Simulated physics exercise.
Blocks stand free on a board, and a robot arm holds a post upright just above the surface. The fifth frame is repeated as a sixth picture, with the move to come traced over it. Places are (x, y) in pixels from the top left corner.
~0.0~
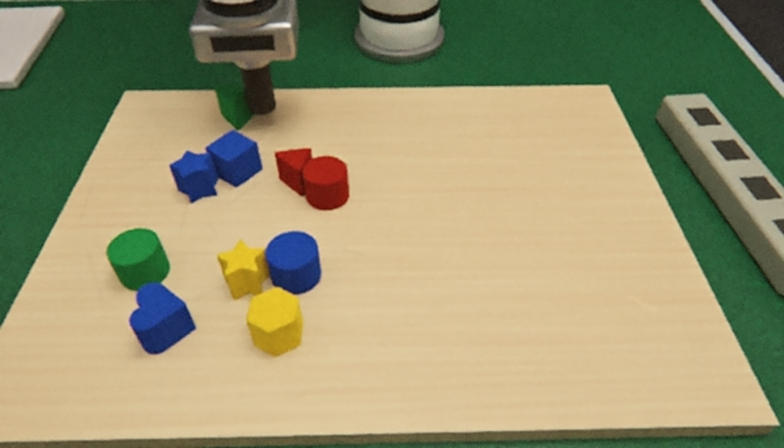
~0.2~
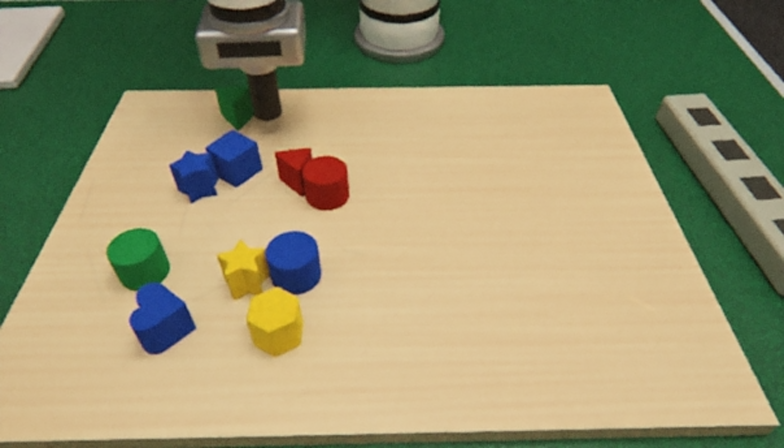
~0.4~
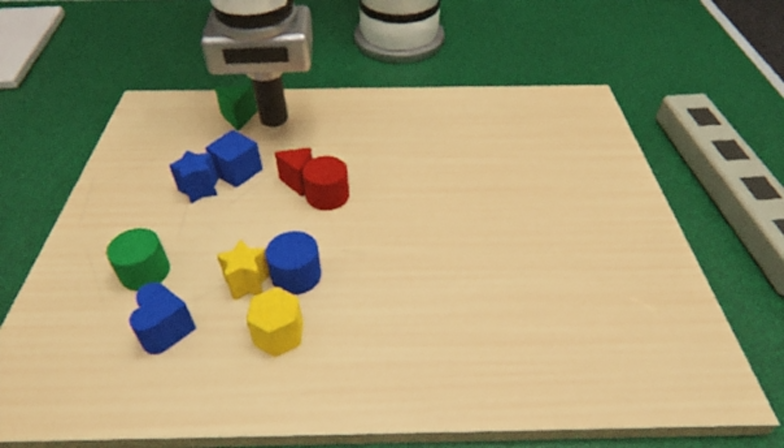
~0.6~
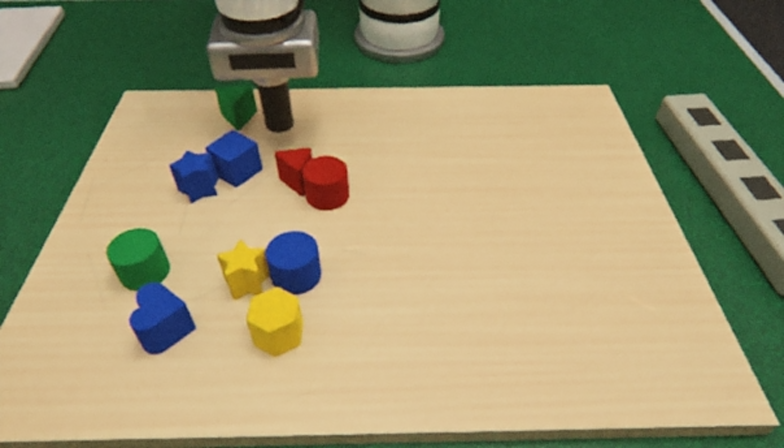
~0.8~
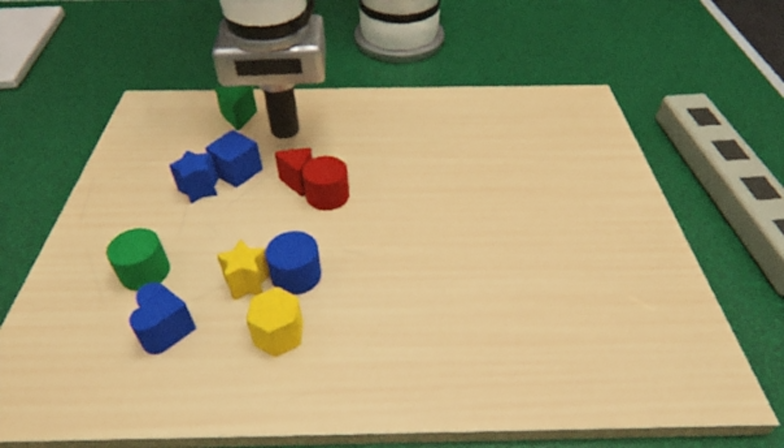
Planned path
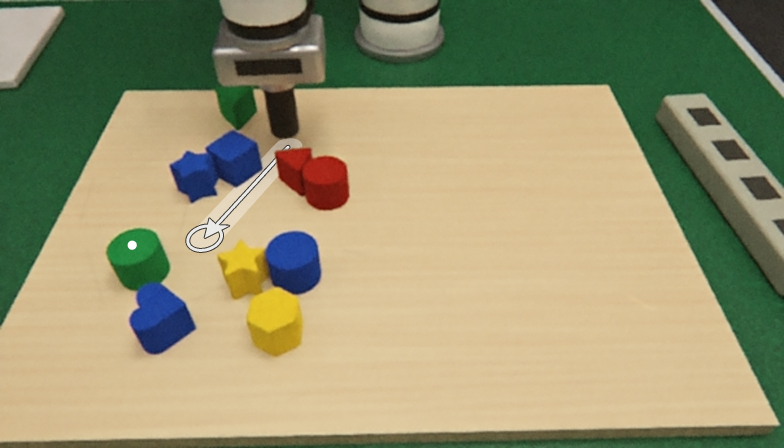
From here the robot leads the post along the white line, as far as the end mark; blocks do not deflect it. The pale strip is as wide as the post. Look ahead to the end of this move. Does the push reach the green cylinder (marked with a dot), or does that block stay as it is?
At the end of the path, the green cylinder remains in its old spot.
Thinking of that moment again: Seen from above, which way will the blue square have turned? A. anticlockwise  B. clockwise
B (clockwise)
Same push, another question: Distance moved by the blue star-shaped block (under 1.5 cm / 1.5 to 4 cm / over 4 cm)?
From 1.5 to 4 cm.
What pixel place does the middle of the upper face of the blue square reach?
Its top centre is at about (210, 156).
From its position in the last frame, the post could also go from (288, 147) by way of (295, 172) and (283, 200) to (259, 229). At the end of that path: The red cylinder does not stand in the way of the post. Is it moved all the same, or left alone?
At the end of the path, it will have moved.
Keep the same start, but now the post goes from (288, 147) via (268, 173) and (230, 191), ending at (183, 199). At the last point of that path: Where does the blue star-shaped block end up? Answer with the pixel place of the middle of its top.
Its top face will be centred at roughly (140, 167).
The drawn path runs in a line from (288, 147) to (205, 238); the dot is on the green cylinder.
The first path, step by step. One third of the way, post at (259, 158); blue star-shaped block at (185, 163), turned 15° anticlockwise; blue square at (221, 149), turned 35° clockwise.
Two thirds of the way, post at (231, 188); blue star-shaped block at (168, 165); blue square at (210, 156), turned 75° clockwise.
At the end, post at (199, 221); green cylinder not moved; blue star-shaped block at (168, 165); blue square at (210, 156), turned 75° clockwise.
